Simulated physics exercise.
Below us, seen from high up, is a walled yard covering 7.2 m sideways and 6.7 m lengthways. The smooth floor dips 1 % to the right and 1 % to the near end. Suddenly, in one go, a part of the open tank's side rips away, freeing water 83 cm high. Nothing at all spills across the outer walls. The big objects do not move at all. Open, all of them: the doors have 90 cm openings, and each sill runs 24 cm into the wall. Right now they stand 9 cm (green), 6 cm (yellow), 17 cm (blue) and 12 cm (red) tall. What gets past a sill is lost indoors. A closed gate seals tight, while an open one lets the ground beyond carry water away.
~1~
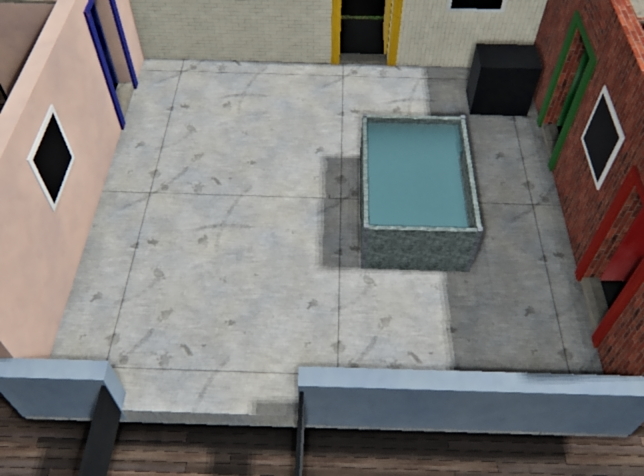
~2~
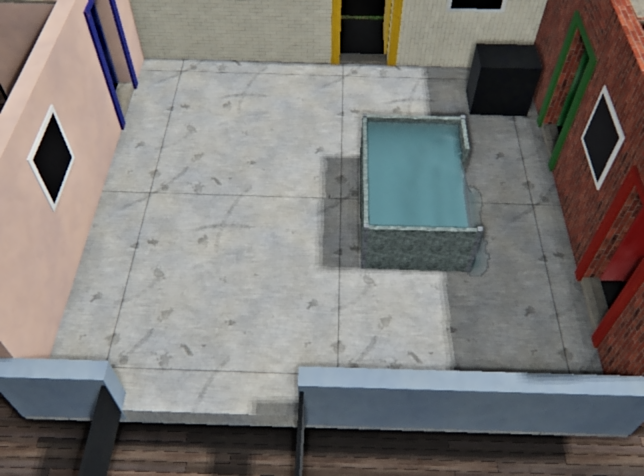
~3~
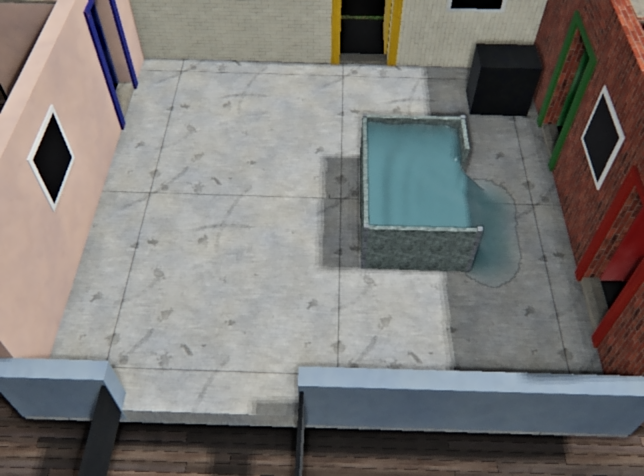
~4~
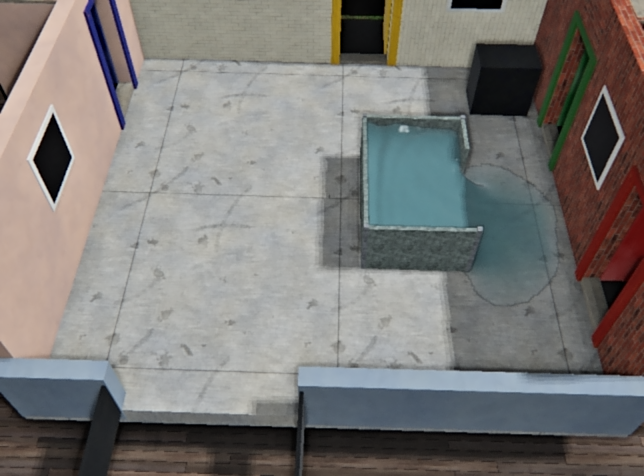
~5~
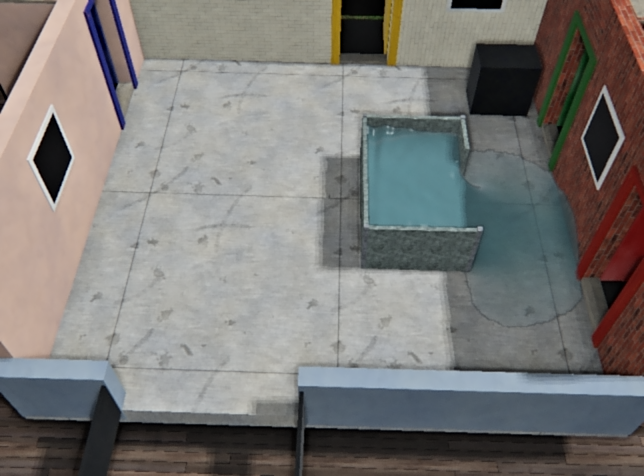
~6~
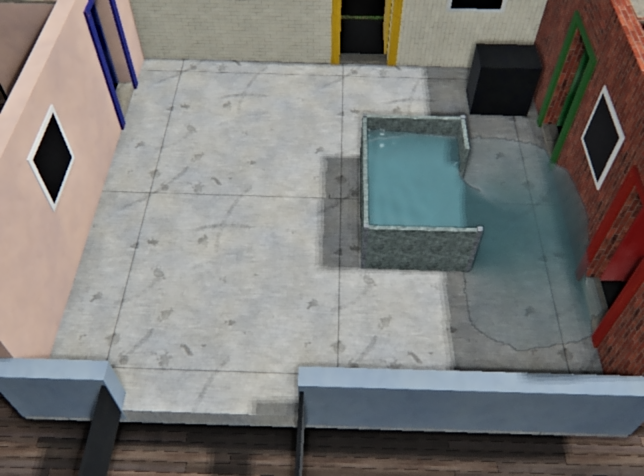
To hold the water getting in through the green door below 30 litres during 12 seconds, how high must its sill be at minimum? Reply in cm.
11 cm.
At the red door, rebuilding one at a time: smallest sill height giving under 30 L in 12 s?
For red, a step near 27 cm.
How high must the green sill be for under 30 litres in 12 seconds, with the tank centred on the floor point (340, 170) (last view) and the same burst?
I'd put it at close to 25 cm.
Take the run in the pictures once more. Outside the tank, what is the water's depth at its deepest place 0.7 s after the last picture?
About 54 cm at most.
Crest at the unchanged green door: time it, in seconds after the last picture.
Around 0.6 seconds.
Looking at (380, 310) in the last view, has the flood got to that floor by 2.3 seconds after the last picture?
At that moment it's submerged.
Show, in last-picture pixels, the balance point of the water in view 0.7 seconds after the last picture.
At about (467, 225).
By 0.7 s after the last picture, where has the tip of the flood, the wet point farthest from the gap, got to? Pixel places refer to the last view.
The farthest wet point is roughly at (522, 88) in the last view.
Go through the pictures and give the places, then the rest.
Still water, 83 cm deep, in the open tank at (417, 173); the green door at (563, 99) is dry, in the first frame.
The front is at (477, 204), 0.3 m from the gap at (463, 216); 0.4 m2 of floor is wet, 83 cm left at the back, in the second frame.
Water pours out at (463, 216) and has run 0.8 m, to (511, 220); about 14 cm deep outside, 77 cm at the back, in the third frame.
The front is at (552, 227), 1.4 m from the gap at (463, 218); 2.8 m2 of floor is wet, 72 cm left at the back, in the fourth frame.
Water pours out at (462, 218) and has run 1.6 m, to (551, 178); about 10 cm deep outside, 68 cm at the back, in the fifth frame.
Water pours out at (462, 218) and has run 1.9 m, to (590, 332); about 9 cm deep outside, 63 cm at the back; the green door at (563, 99), 2.4 m from the gap, is still 0.2 m from the nearest water, in the sixth frame.
Then, 0.7 s after the last picture water covers 15 % of the floor, deepest (54 cm) near (560, 246); 16 cm at the green door, 6 litres in over its 9 cm sill.
Then, 2.3 s after the last picture water covers 45 % of the floor, deepest (34 cm) near (596, 394); 11 cm at the green door, 21 litres in over its 9 cm sill.
Then, 11.3 s after the last picture water covers 100 % of the floor, deepest (12 cm) near (355, 240); 4 cm at the green door, 47 litres in over its 9 cm sill.
At the green door as built, the water peaked near 16 cm, 0.7 s after the last picture.
Run again over the same 12 s with other heights there, 37 litres in over 10 cm, 22 litres over 12 cm. The limit of 30 litres is kept from about 11 cm up.
